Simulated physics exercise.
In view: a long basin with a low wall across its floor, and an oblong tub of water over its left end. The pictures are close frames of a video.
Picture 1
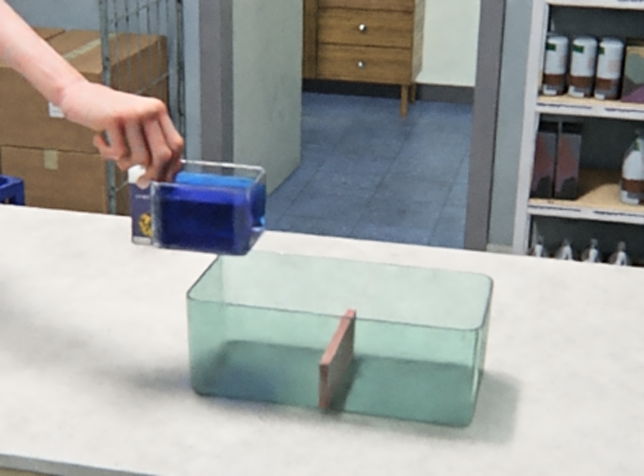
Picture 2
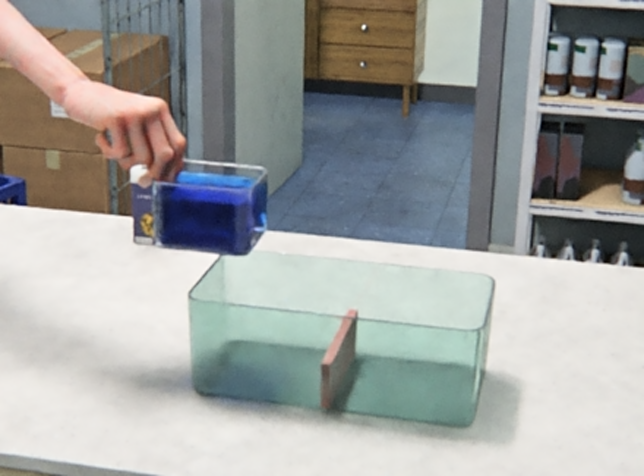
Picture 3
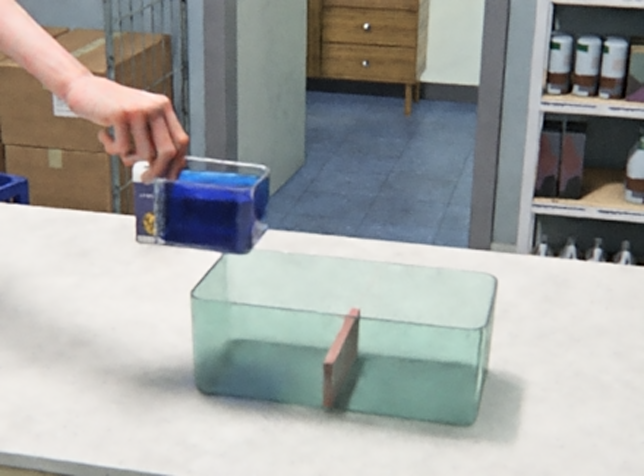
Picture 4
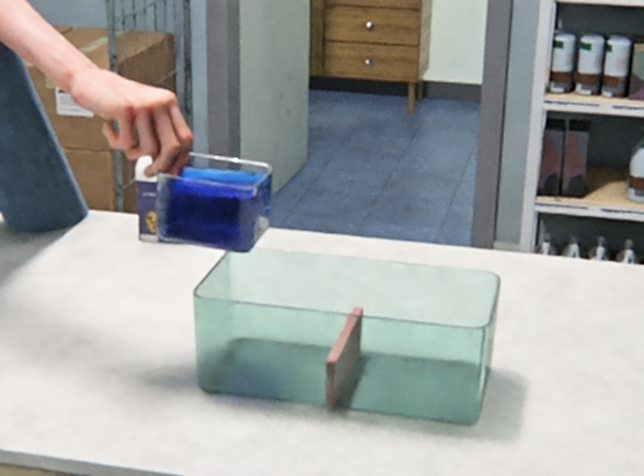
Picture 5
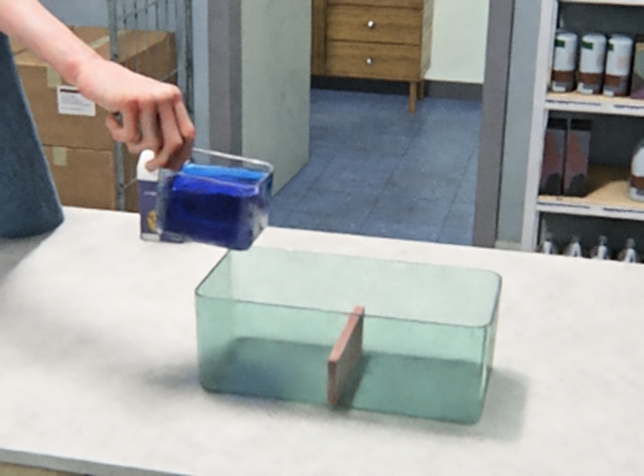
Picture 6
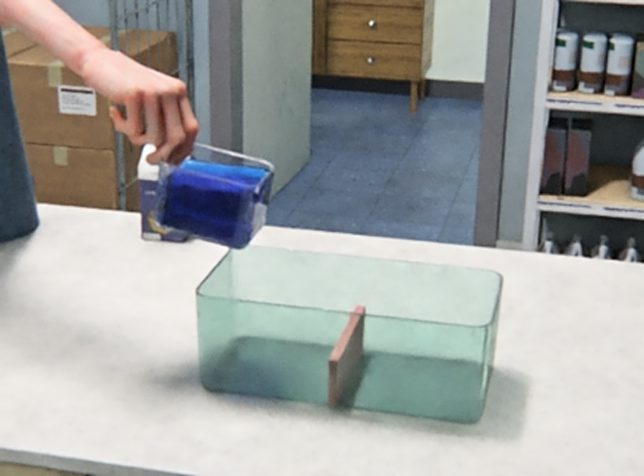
The clip opens with a hand holding a clear oblong tub of blue water above the left end of a long, greenish see-through basin with a low reddish wall across its floor. The tub stays nearly level at first, then the hand gradually tilts it slightly down toward the right.
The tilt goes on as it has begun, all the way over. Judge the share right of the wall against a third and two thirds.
In the end between a third and two thirds is right of the wall.
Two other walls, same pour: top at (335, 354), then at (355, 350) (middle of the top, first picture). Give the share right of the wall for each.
Roughly 60 per cent, and 20 per cent.
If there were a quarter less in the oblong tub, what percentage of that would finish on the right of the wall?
Some 30 per cent.
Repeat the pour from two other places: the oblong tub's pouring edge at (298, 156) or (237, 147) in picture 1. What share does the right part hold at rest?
About 90 and 25 per cent.
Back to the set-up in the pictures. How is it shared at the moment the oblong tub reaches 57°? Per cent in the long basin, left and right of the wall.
Some 5 per cent left and 0 right.
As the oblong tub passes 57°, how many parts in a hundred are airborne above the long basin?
About 20 per cent.
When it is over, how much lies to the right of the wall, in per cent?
Roughly 45 in a hundred.
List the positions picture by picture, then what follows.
The first frame shows tilt 0°; pouring edge (257, 181); surface from (165, 181) to (257, 189); the long basin's rim runs from (205, 273) to (488, 304); the wall's top is at (339, 336).
The second frame shows tilt 0°; pouring edge (259, 181); surface from (166, 180) to (259, 188).
The third frame shows tilt 2°; pouring edge (261, 180); surface from (169, 179) to (261, 186).
The fourth frame shows tilt 4°; pouring edge (264, 179); surface from (171, 176) to (263, 183).
The fifth frame shows tilt 6°; pouring edge (265, 178); surface from (172, 173) to (265, 180).
The sixth frame shows tilt 10°; pouring edge (266, 178); surface from (173, 169) to (266, 178).
A moment on, the oblong tub is tipped part way and 71 per cent is still to pour, 7 is left of the wall and 0 right of it.
Next, the oblong tub is tipped on its side and 21 per cent is still to pour, 25 is left of the wall and 36 right of it.
Then the oblong tub is tipped on its side and 4 per cent is still to pour, 44 is left of the wall and 47 right of it.
Later the oblong tub is tipped on its side and 1 per cent is still to pour, 50 is left of the wall and 47 right of it.
At rest 52 per cent lies left of the wall, 47 right of it and 1 outside.
